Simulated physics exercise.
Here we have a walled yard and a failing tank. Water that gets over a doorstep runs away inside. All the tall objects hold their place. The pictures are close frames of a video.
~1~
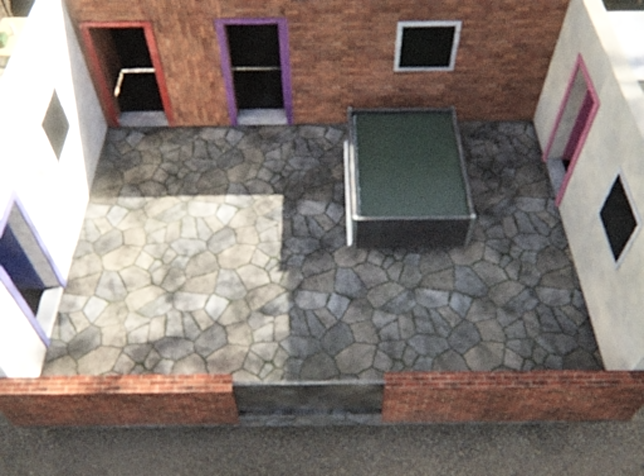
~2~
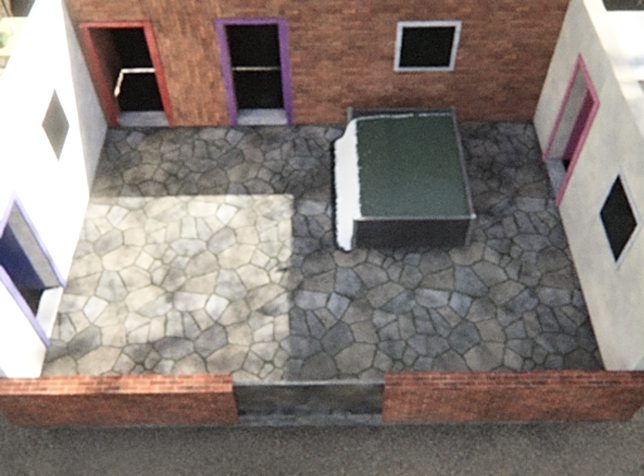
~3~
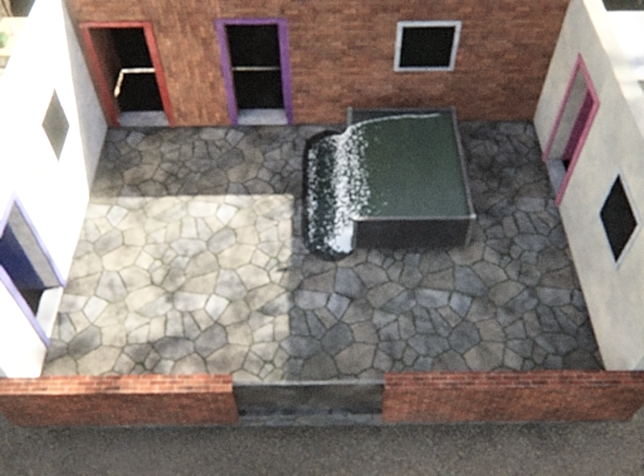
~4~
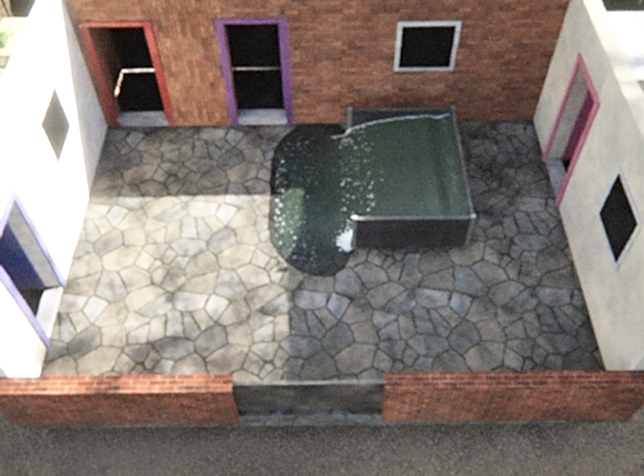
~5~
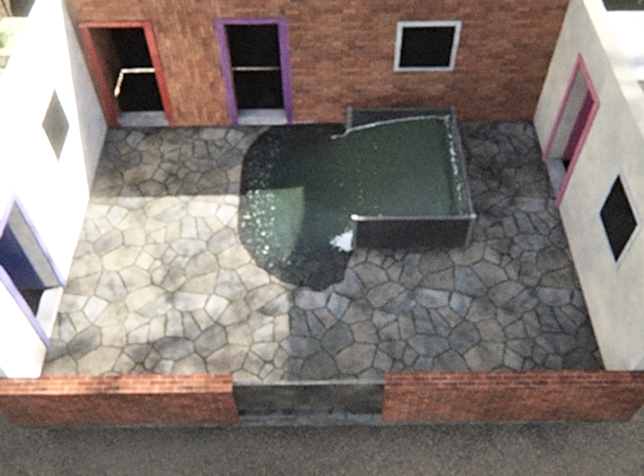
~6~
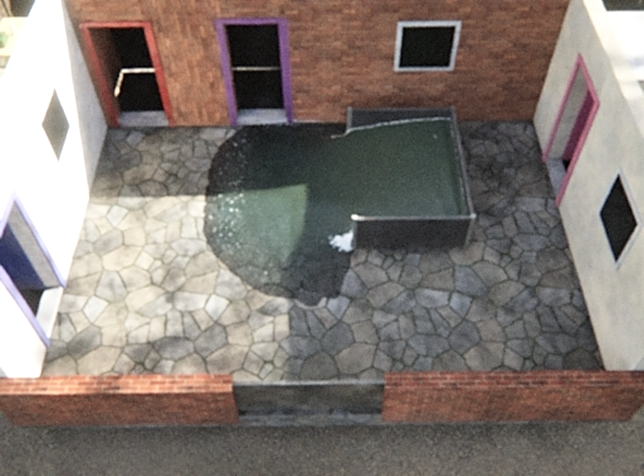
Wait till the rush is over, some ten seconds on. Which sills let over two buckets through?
In the end: The purple door admits no more than that; the red door lets in a lot; the pink door admits no more than that; the blue door lets in a lot.
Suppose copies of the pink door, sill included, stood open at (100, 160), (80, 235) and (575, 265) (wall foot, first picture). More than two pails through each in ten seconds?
In that order: Goes over, goes over, keeps below it.
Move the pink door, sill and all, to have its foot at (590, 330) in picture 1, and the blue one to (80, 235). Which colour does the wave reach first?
First comes the purple one.
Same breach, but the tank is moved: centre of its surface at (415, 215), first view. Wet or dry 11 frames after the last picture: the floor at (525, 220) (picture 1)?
At that place: Free of water.
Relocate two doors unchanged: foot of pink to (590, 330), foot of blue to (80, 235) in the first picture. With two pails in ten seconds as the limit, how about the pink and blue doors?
Then: The pink one lets less in, the blue one floods.
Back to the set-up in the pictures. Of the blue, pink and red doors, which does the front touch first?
The door marked red.
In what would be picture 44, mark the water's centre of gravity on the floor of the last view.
I would point to (207, 252).
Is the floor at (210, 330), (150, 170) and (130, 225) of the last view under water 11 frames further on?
In turn: Awash, awash, flooded.
A moment on, water covers 40 % of the floor; the purple door wet at the sill, nothing in, the red door wet at the sill, nothing in, the pink door not reached, the blue door not reached.
Next, water covers 50 % of the floor; the purple door wet at the sill, nothing in, the red door wet at the sill, nothing in, the pink door not reached, the blue door under two buckets in.
Then, water covers 55 % of the floor; the purple door wet at the sill, nothing in, the red door over two buckets in, the pink door not reached, the blue door over two buckets in.
Later, water covers 65 % of the floor; the purple door wet at the sill, nothing in, the red door far over two buckets in, the pink door not reached, the blue door far over two buckets in.
In the end, water covers 95 % of the floor; the purple door wet at the sill, nothing in, the red door far over two buckets in, the pink door wet at the sill, nothing in, the blue door far over two buckets in.
